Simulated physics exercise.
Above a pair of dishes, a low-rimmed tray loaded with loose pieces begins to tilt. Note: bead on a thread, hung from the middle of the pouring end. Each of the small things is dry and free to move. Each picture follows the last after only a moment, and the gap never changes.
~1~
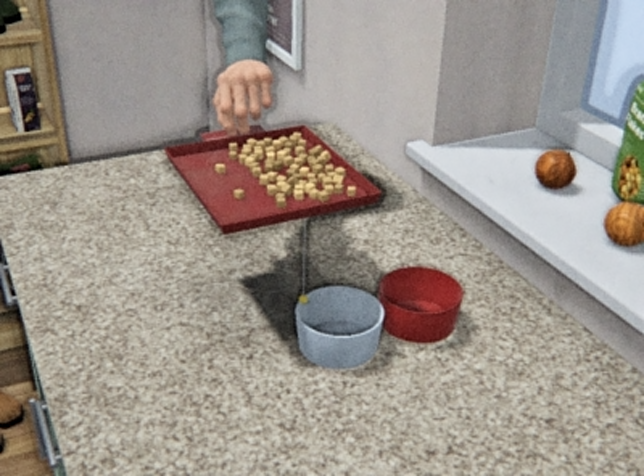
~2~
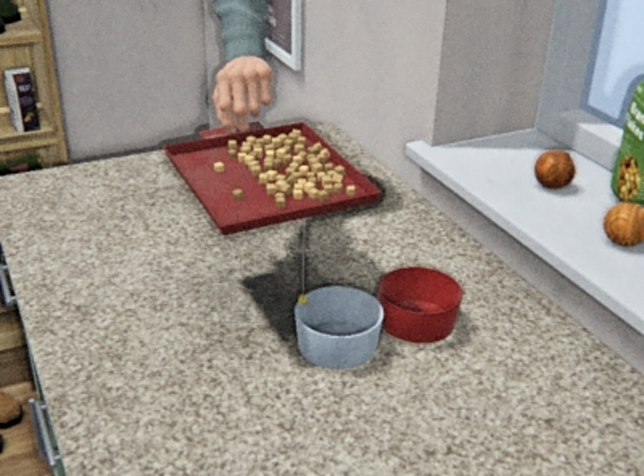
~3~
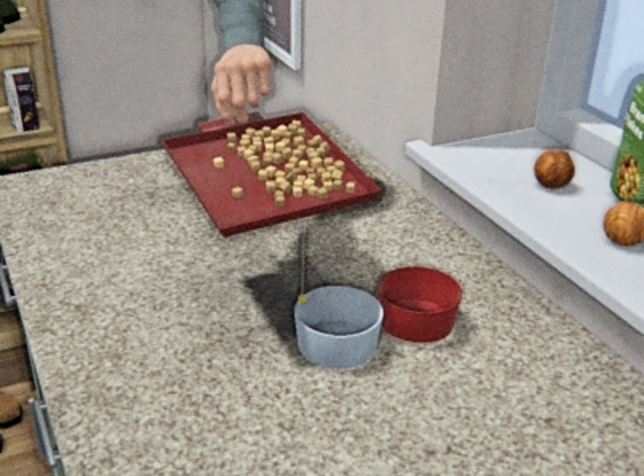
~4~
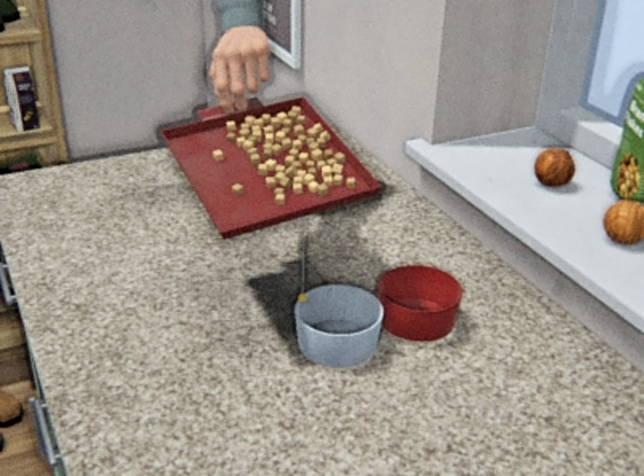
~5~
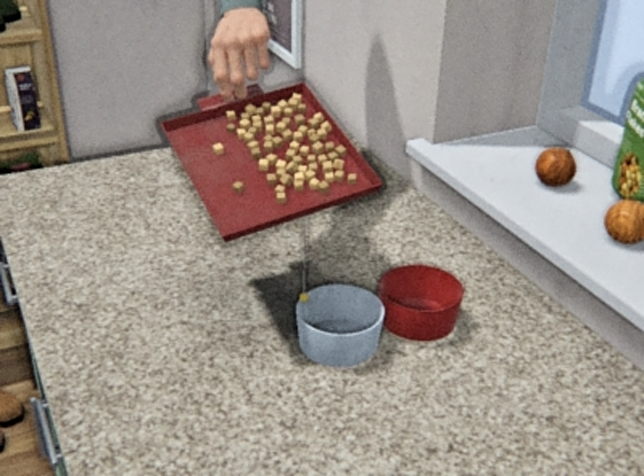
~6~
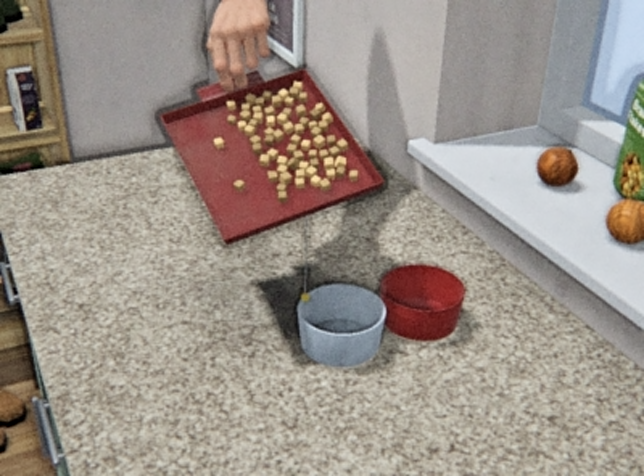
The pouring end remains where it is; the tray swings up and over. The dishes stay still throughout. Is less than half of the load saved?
Yes, less than half is saved.
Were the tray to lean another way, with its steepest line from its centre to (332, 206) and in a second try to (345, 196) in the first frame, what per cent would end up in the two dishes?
About 80 and 40 per cent.
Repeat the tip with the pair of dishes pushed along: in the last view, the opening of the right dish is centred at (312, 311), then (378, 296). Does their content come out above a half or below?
A majority, then a minority.
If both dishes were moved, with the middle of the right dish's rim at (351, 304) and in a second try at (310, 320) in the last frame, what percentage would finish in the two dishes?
The first try gives 70 per cent, the second 80 per cent.
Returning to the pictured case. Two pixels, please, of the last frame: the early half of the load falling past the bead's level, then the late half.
The first part at (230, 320); the rest at (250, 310).
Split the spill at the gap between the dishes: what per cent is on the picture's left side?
Near 100 in a hundred.
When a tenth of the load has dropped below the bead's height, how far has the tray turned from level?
It's turned some 75 degrees by then.
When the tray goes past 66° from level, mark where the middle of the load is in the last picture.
In the last view the centre sits at roughly (259, 207).
Just after the last frame, tray tipped steeply; almost all on the tray; about a tenth in the air.
A moment on, tray tipped past a quarter turn; roughly half on the tray; roughly a third outside both; roughly a quarter in the air.
Further on, tray tipped past a quarter turn; every one outside both.
When it is over, tray tipped past a quarter turn; not one in the left dish; not one in the right dish; every one outside both.
